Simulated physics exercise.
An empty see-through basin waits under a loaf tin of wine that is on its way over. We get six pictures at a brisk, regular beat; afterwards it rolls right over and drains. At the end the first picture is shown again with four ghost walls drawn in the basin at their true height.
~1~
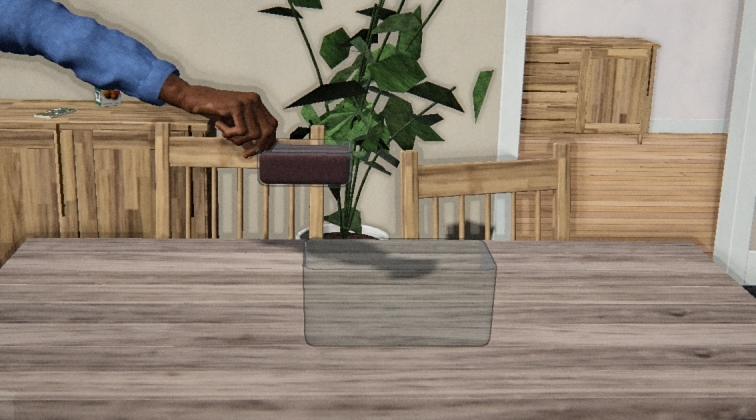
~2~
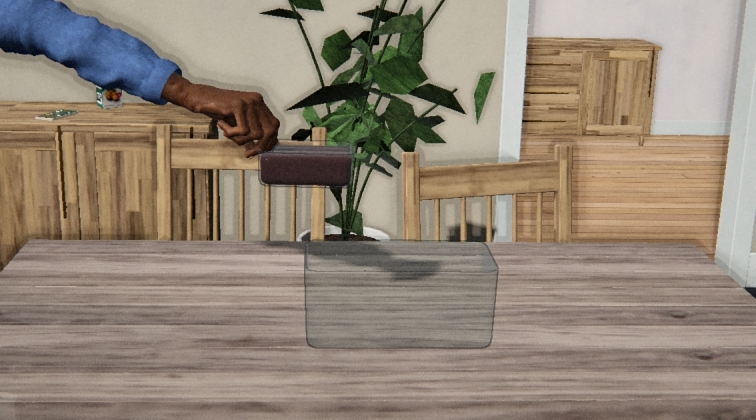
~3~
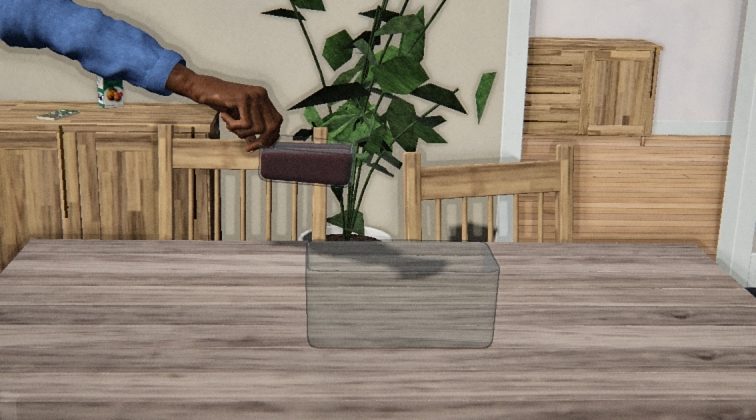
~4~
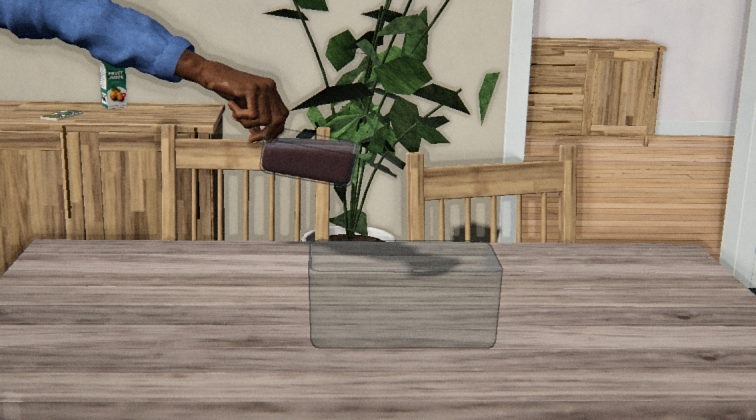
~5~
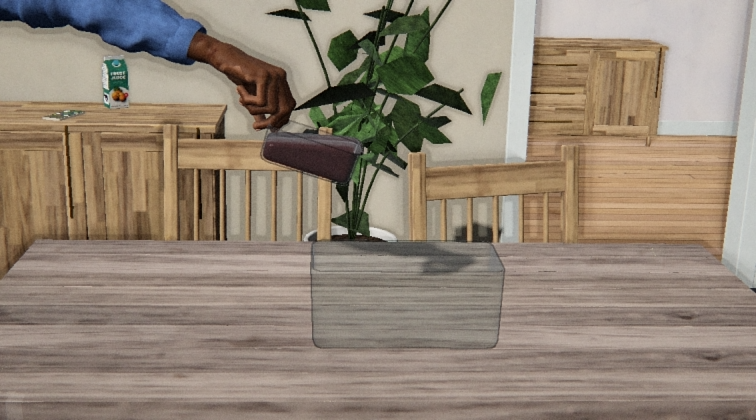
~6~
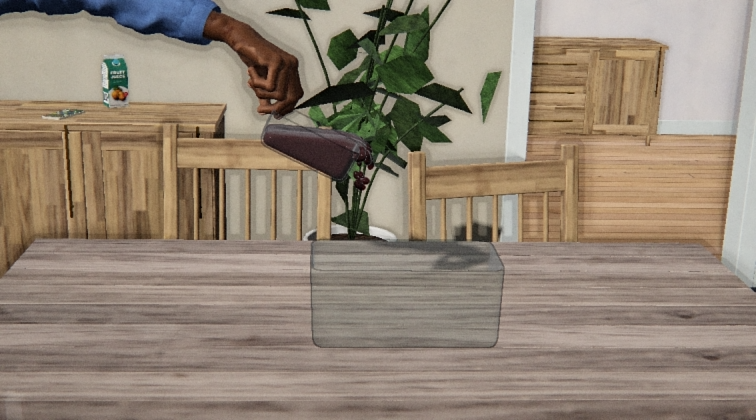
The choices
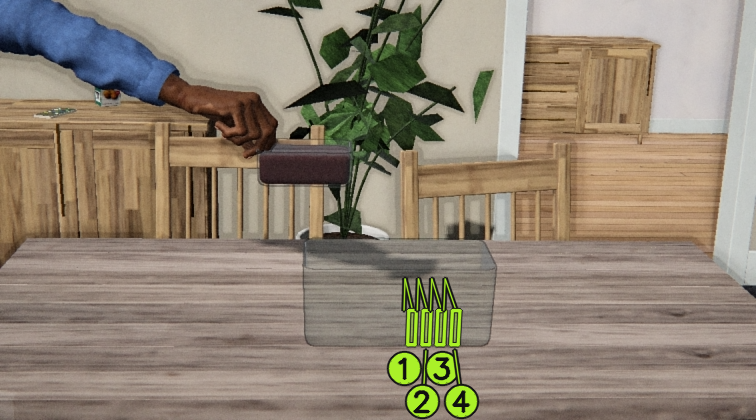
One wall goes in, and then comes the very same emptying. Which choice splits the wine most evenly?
Place 2 does it best.
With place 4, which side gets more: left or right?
The left one.
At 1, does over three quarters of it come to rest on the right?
No, it does not.
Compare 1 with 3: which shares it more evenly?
Here it is place 1.
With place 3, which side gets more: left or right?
The left one.
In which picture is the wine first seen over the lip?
Picture 5.
On the marked copy, 1 at (411, 350); 2 at (425, 350); 3 at (440, 350); 4 at (454, 350).
With 1, about 32 % ends left of the wall and 65 % right of it.
With 2, about 53 % ends left of the wall and 46 % right of it.
With 3, about 87 % ends left of the wall and 11 % right of it.
With 4, about 95 % ends left of the wall and 4 % right of it.
